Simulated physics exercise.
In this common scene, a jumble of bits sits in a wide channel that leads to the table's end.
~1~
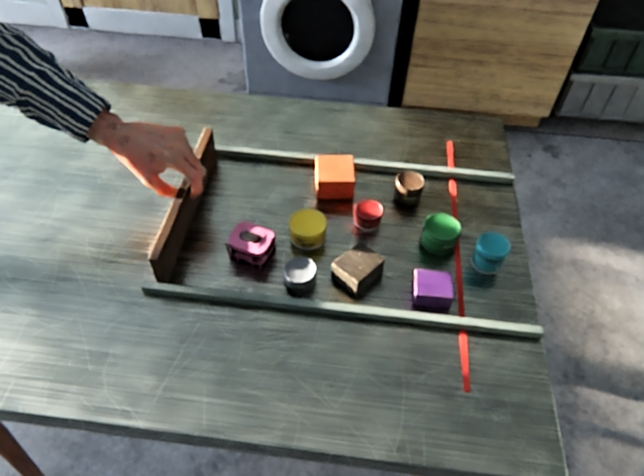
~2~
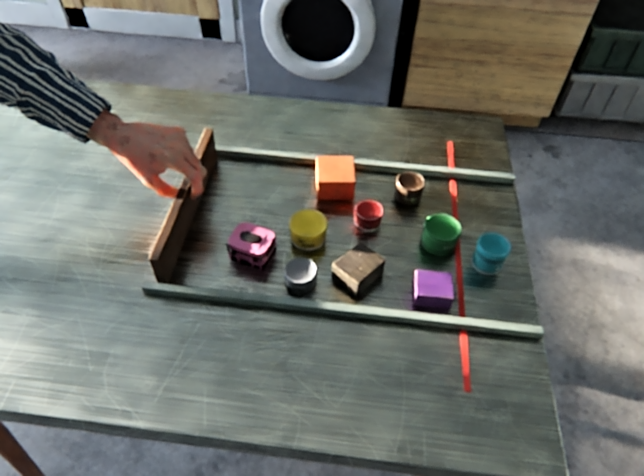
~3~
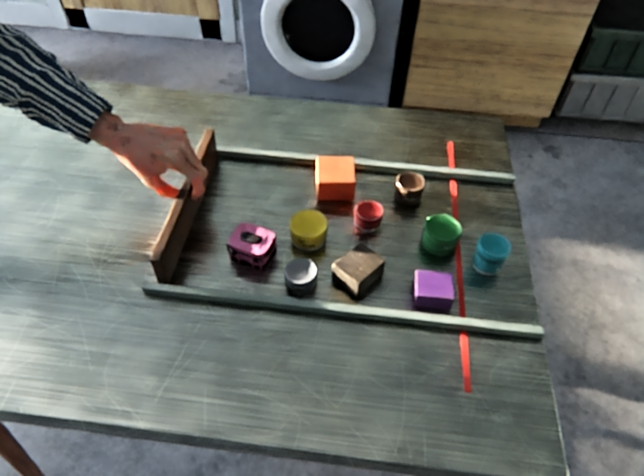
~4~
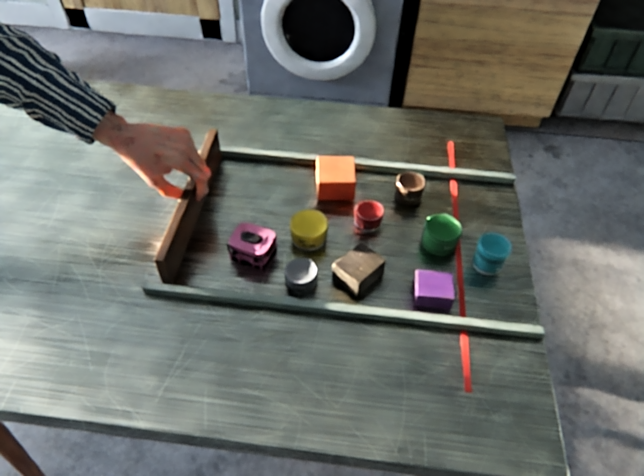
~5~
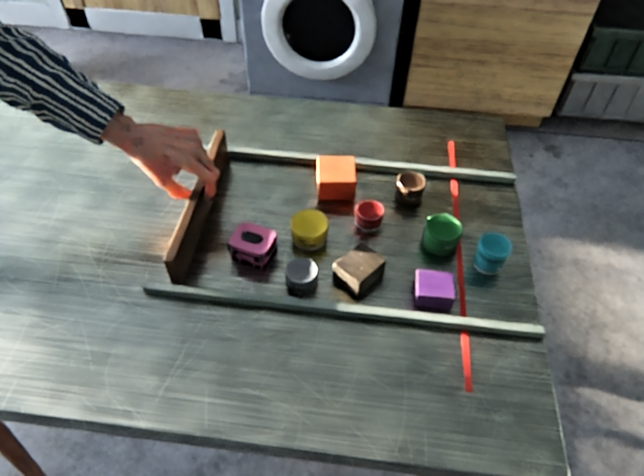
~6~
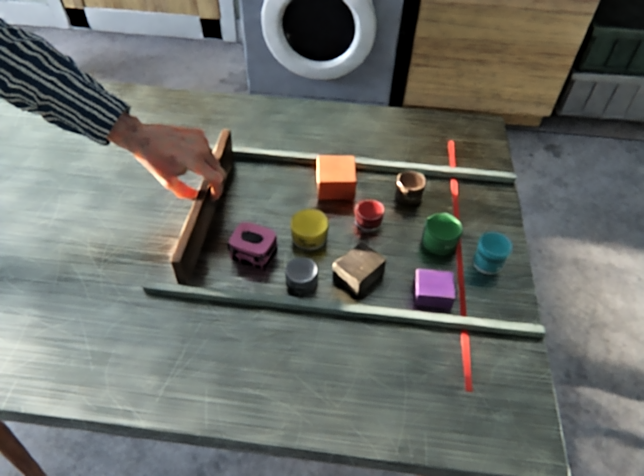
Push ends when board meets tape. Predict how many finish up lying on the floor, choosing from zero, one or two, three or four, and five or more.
My prediction is one or two.
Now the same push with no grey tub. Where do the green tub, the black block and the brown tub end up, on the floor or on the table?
Green tub still up; black block still up; brown tub still up.
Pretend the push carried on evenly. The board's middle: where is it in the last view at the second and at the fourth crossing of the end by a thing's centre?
For the first, roughly (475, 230); for the next, roughly (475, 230).
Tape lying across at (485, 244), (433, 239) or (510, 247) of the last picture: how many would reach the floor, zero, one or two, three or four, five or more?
In order: Five or over, none, at least five.
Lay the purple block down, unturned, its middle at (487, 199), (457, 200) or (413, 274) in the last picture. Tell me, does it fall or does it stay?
Lab note - purple block, per position: Is gone; is gone; is gone.
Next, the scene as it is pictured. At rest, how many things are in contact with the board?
Well, it touches 4.
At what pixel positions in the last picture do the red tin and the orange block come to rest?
The red tin comes to rest close to (487, 220), while the orange block rests close to (476, 191).
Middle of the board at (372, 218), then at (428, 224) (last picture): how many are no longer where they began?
8 and 10.
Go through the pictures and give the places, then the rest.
Turquoise tin (490, 253); green tub (440, 234); purple block (432, 289); board (187, 200); tape (457, 242), in the first picture.
Green tub (441, 235); black block (358, 269), in the second picture.
Purple block (433, 290); orange block (335, 178), in the third picture.
Turquoise tin (491, 254); brown tub (410, 189), in the fourth picture.
Green tub (442, 235); red tin (369, 216), in the fifth picture.
Turquoise tin (492, 253); green tub (442, 234); purple block (434, 289); board (207, 202); tape (458, 241), in the sixth picture.
Soon after, none off yet; turquoise tin at rest near (492, 253); green tub at rest near (442, 234); purple block at rest near (434, 289).
After that, none off yet; turquoise tin at rest near (492, 253); green tub at rest near (442, 234); purple block displaced about its own width near (469, 298).
In the end, the number that fall off is one or two; gone, purple block.
